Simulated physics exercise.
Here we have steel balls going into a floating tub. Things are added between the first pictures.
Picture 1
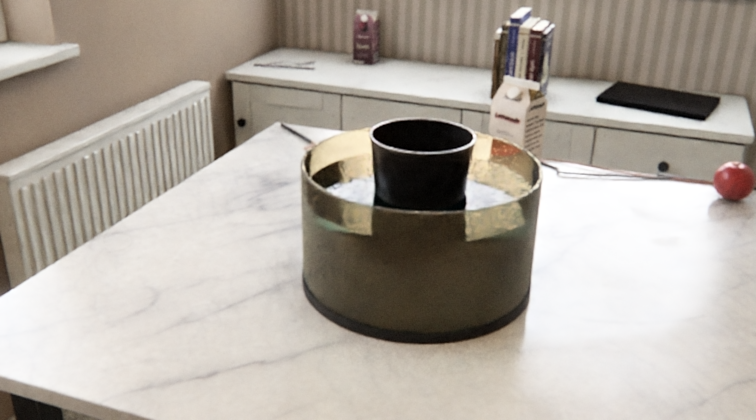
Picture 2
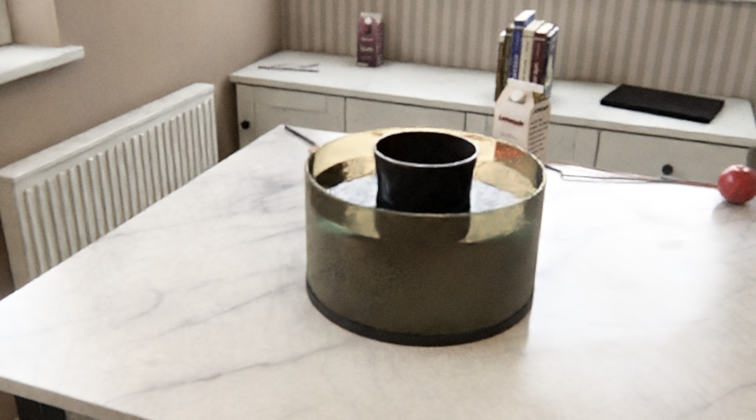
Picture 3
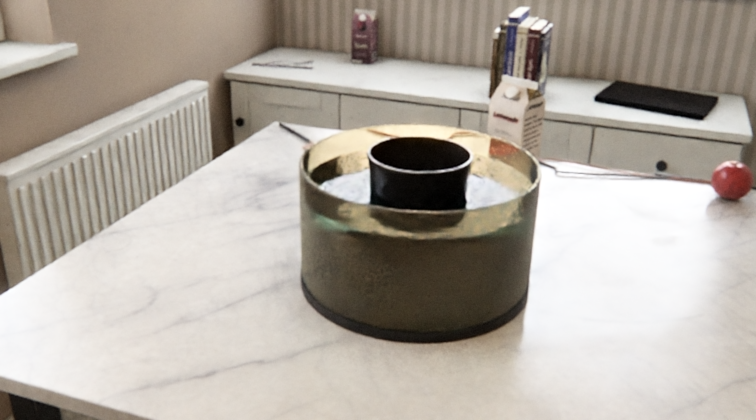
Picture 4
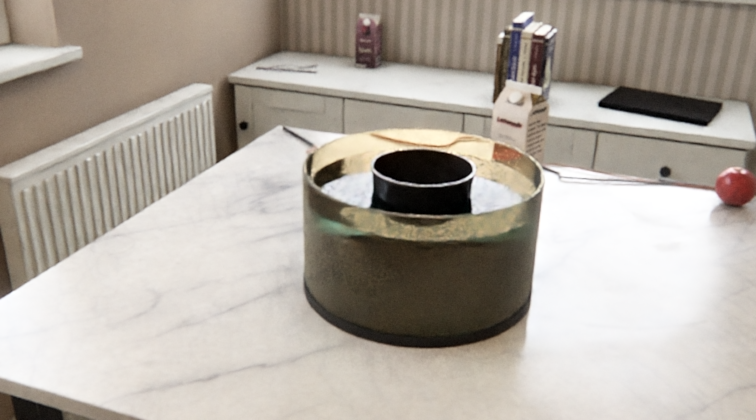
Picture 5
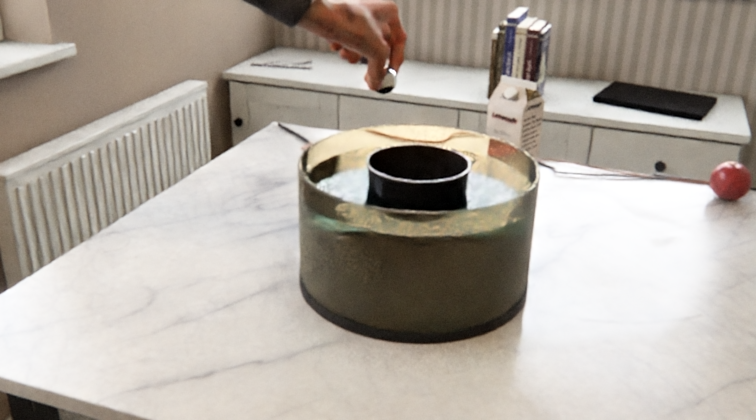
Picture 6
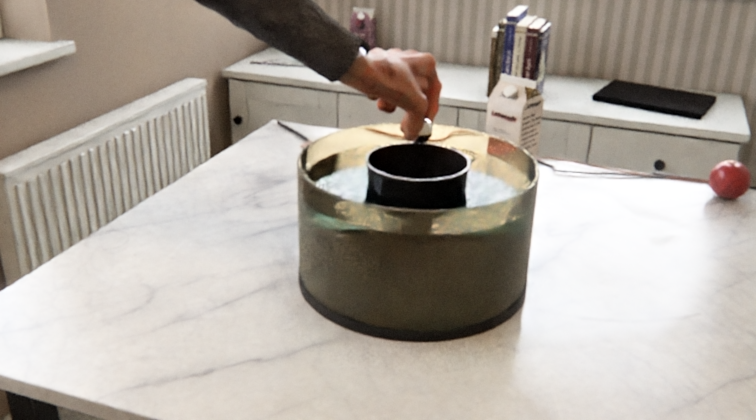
A black tub sits lower in a bowl of water, then a hand holds a small ball over it.
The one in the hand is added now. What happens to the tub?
The tub carries it.
Next, the steel ball is in and the tub dips.
After that, it steadies; about a fifth of its side above the surface.
Finally, the tub floats; about a fifth of its side above the surface.
